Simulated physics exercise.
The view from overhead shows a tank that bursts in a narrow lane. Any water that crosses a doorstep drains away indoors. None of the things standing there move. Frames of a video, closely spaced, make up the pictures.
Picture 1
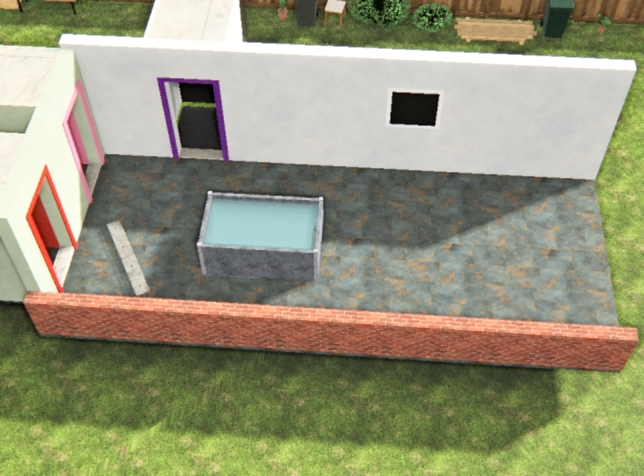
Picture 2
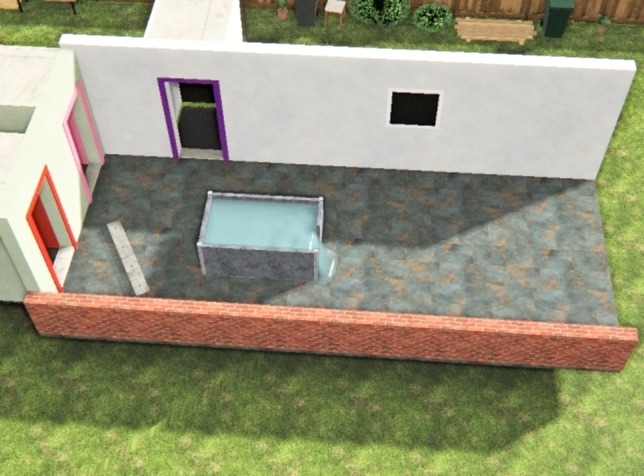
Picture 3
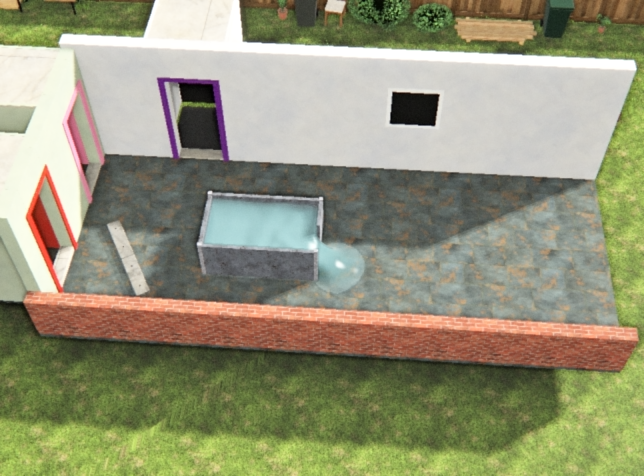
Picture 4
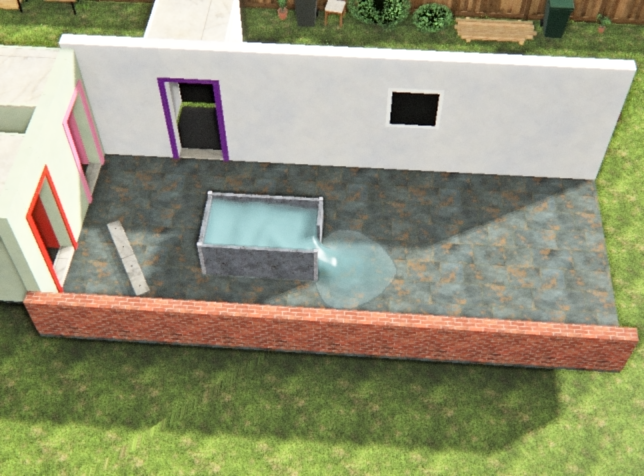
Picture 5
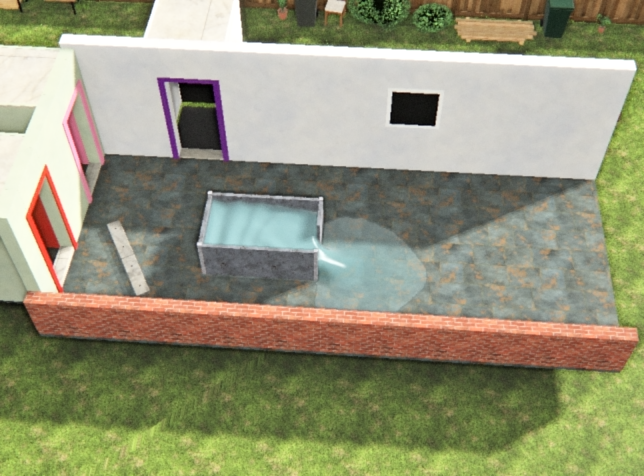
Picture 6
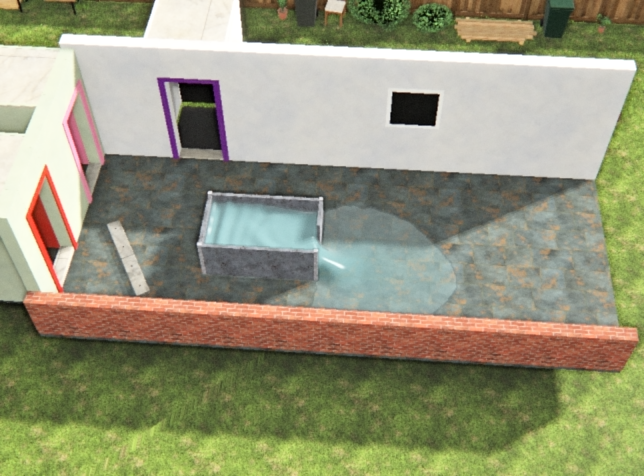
Water pours from the right side of the open tank and spreads across the paving.
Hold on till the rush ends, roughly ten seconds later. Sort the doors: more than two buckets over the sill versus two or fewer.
Sorted by door: Purple door - two or fewer; red door - two or fewer; pink door - two or fewer.
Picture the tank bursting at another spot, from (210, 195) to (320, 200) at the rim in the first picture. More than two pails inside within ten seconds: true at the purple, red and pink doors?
Here's how it goes: The purple overshoots, the red comes in low, the pink overshoots.
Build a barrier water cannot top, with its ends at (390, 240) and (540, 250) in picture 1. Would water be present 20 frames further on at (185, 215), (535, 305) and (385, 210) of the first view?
First spared, then soaked, then soaked.
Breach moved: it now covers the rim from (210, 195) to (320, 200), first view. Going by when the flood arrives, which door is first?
The door marked purple, I think.
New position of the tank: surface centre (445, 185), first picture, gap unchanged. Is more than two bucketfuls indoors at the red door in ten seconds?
Red: Under the limit.
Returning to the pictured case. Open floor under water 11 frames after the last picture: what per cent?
About 50 per cent.
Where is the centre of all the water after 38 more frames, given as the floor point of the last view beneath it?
My guess is about (372, 258).
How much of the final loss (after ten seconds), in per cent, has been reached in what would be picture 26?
I'd estimate some 35 per cent.
A moment on, water covers 30 % of the floor; the purple door not reached, the red door not reached, the pink door not reached.
Next, water covers 50 % of the floor; the purple door not reached, the red door not reached, the pink door not reached.
Then, water covers 50 % of the floor; the purple door not reached, the red door not reached, the pink door not reached.
Later, water covers 50 % of the floor; the purple door not reached, the red door not reached, the pink door not reached.
In the end, water covers 40 % of the floor; the purple door not reached, the red door not reached, the pink door not reached.
